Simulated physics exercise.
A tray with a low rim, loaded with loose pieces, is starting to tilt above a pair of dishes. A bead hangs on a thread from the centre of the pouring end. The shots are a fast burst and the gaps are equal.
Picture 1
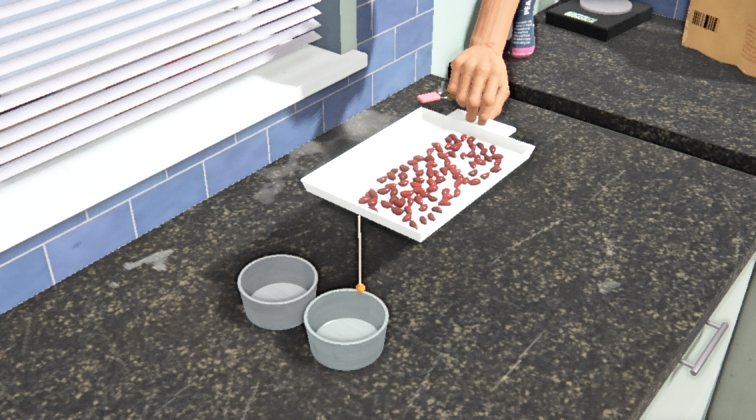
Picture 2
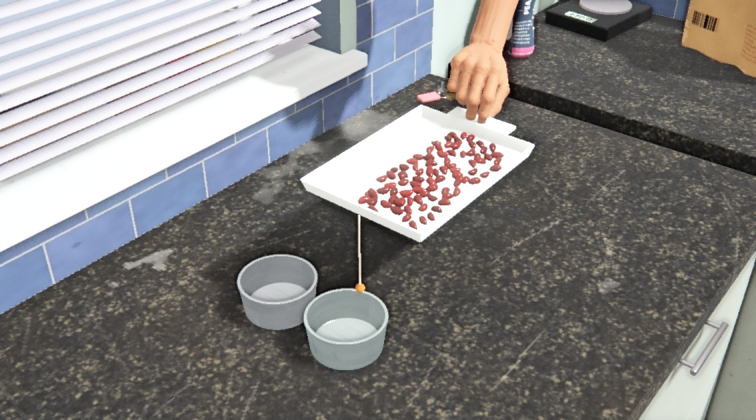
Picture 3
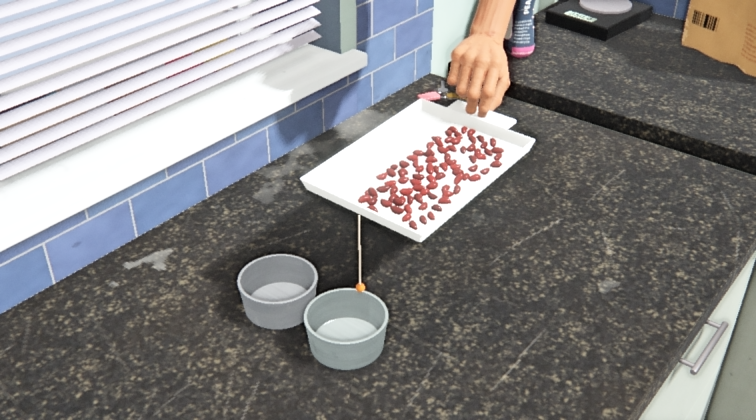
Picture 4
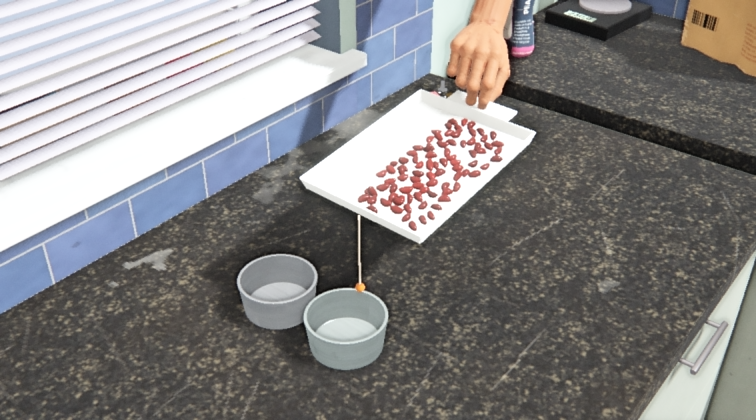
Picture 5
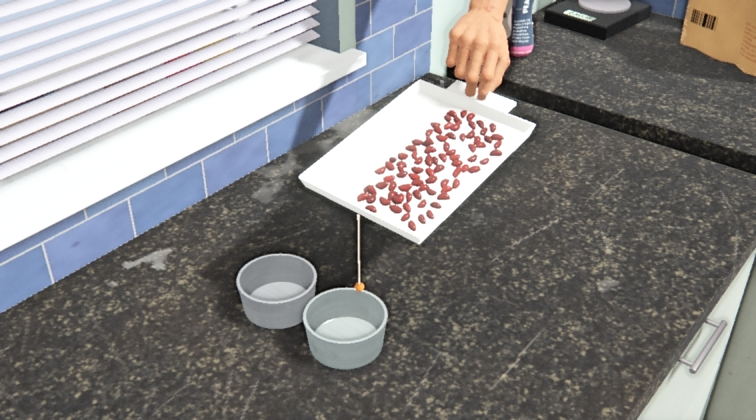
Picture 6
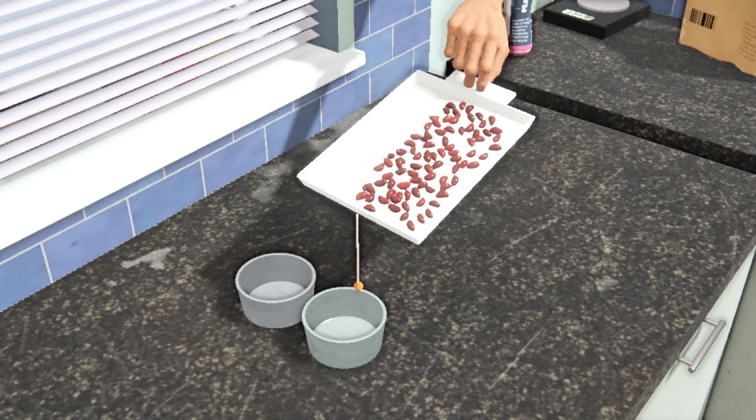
A hand raised the far end of a white tray of reddish beans slightly, and the tray began to tilt above two small gray dishes on a dark speckled counter, its right corner dipping a little.
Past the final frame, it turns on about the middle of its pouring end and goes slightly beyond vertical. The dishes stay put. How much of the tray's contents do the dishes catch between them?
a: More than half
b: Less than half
Option b: Less than half.
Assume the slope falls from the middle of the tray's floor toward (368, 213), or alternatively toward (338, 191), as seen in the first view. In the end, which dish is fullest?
Going by the two slopes in order, it's the right-side one and then the left-side one.
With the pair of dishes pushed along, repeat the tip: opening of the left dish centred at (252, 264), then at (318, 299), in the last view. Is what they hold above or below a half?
In turn: Under half; the larger part.
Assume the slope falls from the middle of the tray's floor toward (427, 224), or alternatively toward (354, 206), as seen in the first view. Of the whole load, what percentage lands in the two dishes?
Lab note: Try one about 0 %, try two 70 %.
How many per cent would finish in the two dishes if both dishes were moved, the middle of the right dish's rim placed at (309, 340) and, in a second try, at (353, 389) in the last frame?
Roughly 10% first, roughly 0% second.
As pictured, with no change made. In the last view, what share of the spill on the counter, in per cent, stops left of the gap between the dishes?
Close to 0 %.
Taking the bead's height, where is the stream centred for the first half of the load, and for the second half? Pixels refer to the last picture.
It goes through near (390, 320) first, then near (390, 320).
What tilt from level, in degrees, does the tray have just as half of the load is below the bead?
Approx. reading: About 105°.
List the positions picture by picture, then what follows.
Corners of the pouring end at (307, 179) and (421, 230), level; middle of the load at (430, 173), kidney beans; left dish at (252, 309); right dish at (320, 349); bead on its thread at (360, 288), in the first frame.
Corners of the pouring end at (307, 179) and (420, 230), level; middle of the load at (429, 172), in the second frame.
Corners of the pouring end at (307, 178) and (420, 231), tipped barely, lowest at the right corner; middle of the load at (429, 169), in the third frame.
Corners of the pouring end at (306, 177) and (420, 232), tipped a little, lowest at the right corner; middle of the load at (429, 165), in the fourth frame.
Corners of the pouring end at (305, 176) and (419, 233), tipped a little, lowest at the right corner; middle of the load at (428, 161), in the fifth frame.
Corners of the pouring end at (303, 175) and (418, 234), tipped a little, lowest at the right corner; middle of the load at (427, 157); left dish at (250, 308); right dish at (318, 347), in the sixth frame.
Soon after the last picture, tray tipped steeply; all on the tray.
A little later, tray tipped right over; most on the tray; a stray few in the right dish; a stray few outside both; a small part in the air.
Later still, tray tipped past a quarter turn; about a third in the right dish; about two thirds outside both.
At rest, tray tipped past a quarter turn; about a third in the right dish; none in the left dish; about two thirds outside both.
